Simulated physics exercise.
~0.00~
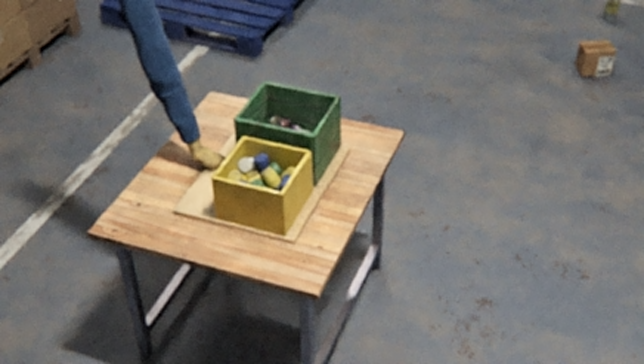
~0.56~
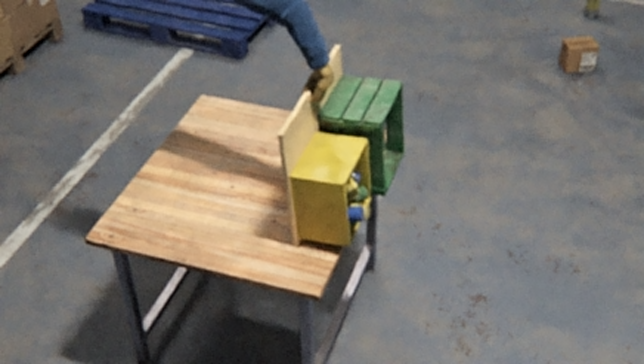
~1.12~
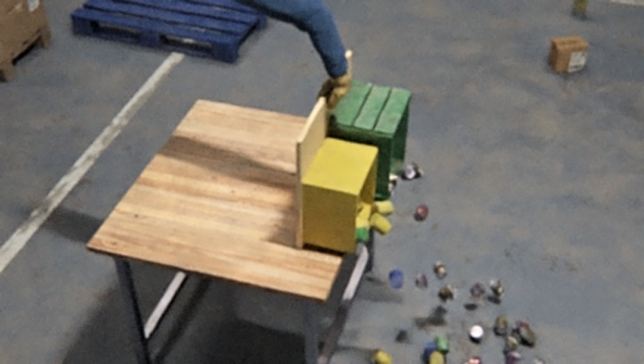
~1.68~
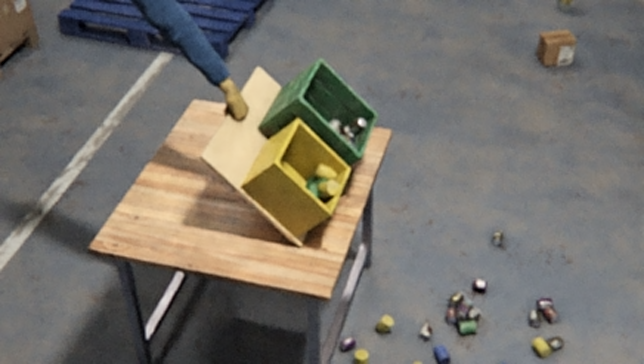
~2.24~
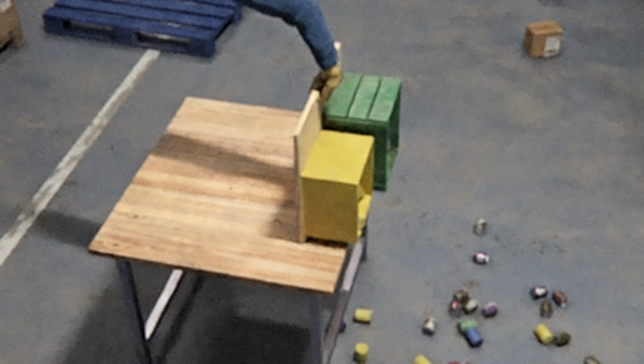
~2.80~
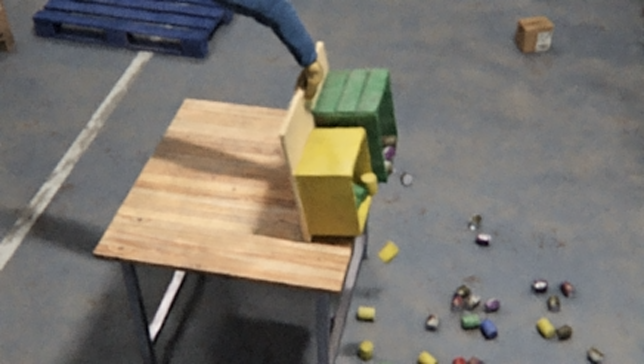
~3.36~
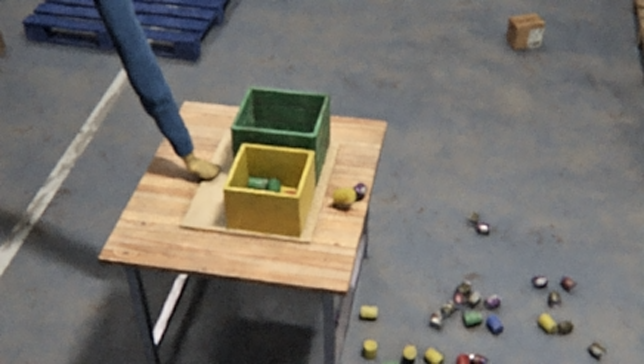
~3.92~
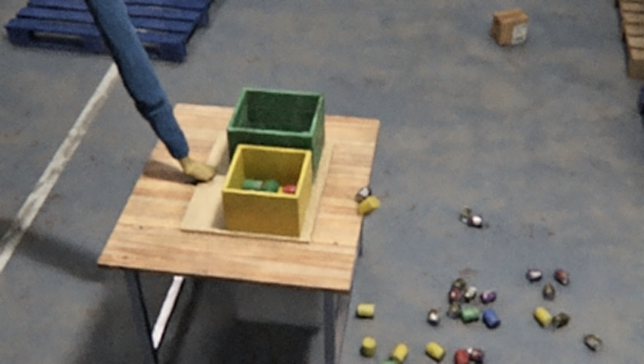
At the start, a green basket and a yellow basket holding small objects sit on a board on a wooden table, with a gloved hand at the board's left edge. The hand lifts that edge until the board stands nearly upright, and the baskets tip over to the right. Small cans and colourful jars spill out and scatter across the floor. The hand lowers the board partway, then raises it steeply again, and a few more pieces drop. Finally, it lays the board flat, leaving both baskets upright, some pieces still in the yellow one, and many strewn on the floor.
